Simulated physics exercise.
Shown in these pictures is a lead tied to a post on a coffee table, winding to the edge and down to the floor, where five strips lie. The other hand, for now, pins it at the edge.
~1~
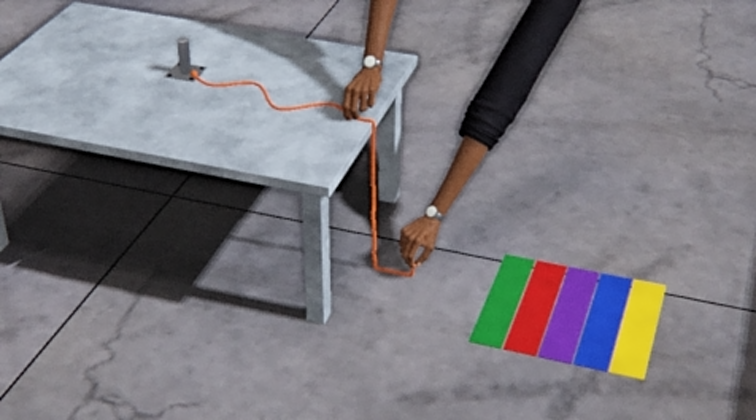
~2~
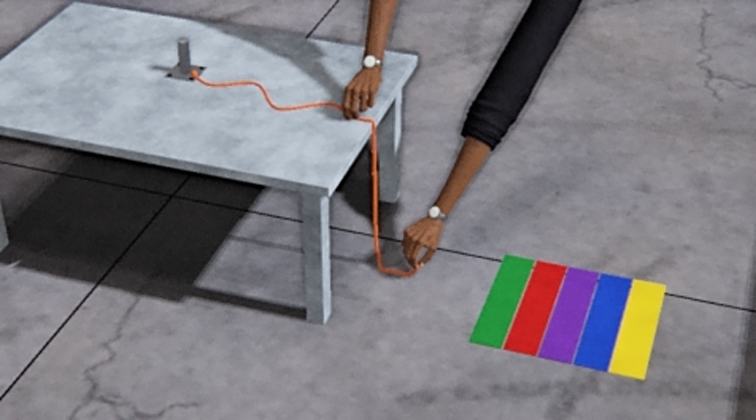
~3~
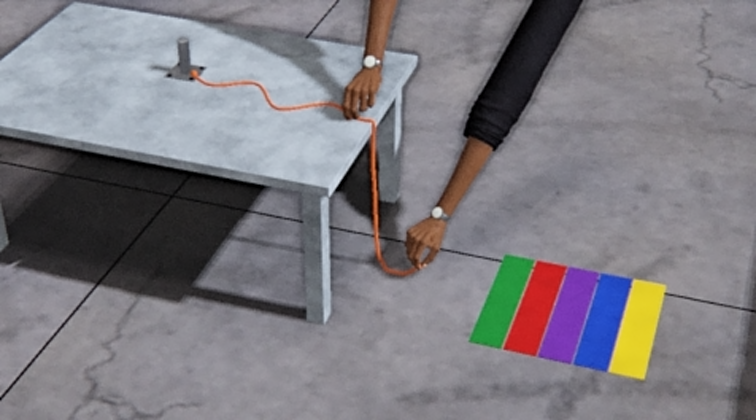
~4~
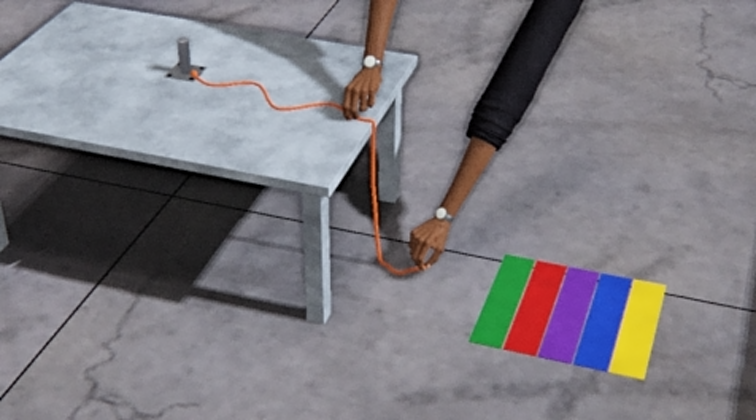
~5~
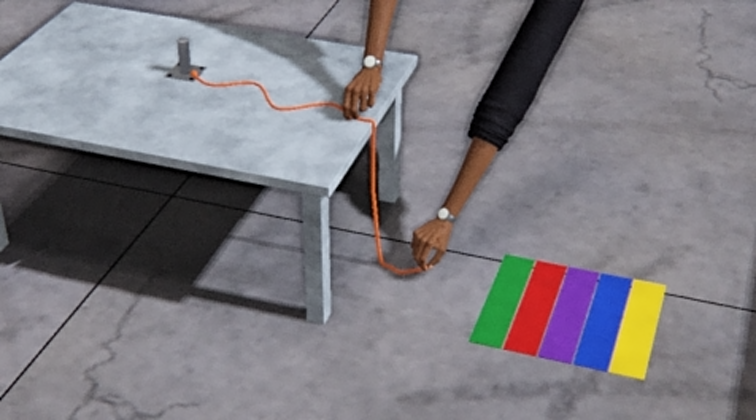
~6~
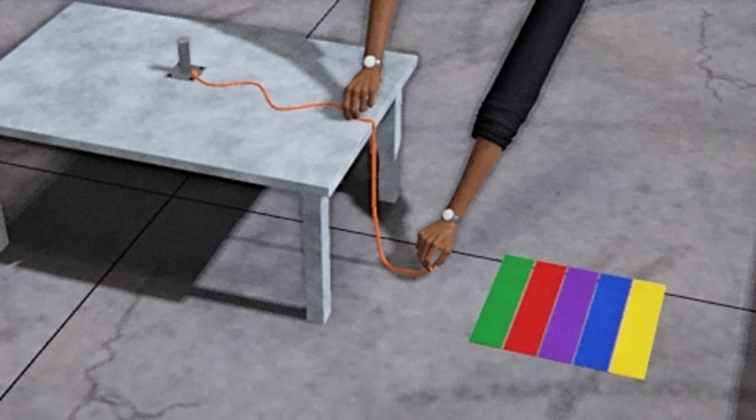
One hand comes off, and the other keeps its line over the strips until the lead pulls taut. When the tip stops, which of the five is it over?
The purple one.
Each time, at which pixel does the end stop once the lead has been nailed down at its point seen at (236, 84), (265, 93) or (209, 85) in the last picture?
Roughly (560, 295), (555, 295) and (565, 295).
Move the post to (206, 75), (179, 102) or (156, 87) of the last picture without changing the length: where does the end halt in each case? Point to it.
Roughly (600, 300), (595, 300) and (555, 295).
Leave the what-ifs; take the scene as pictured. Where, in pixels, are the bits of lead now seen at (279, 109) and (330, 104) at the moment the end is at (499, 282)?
You'll find the first mark at (310, 104) and the second mark at (356, 116).
Early on, end near (499, 282); over green.
Midway, end near (544, 291); over red.
At the end of the slack, end near (571, 297); over purple. It gets as far as the purple strip.
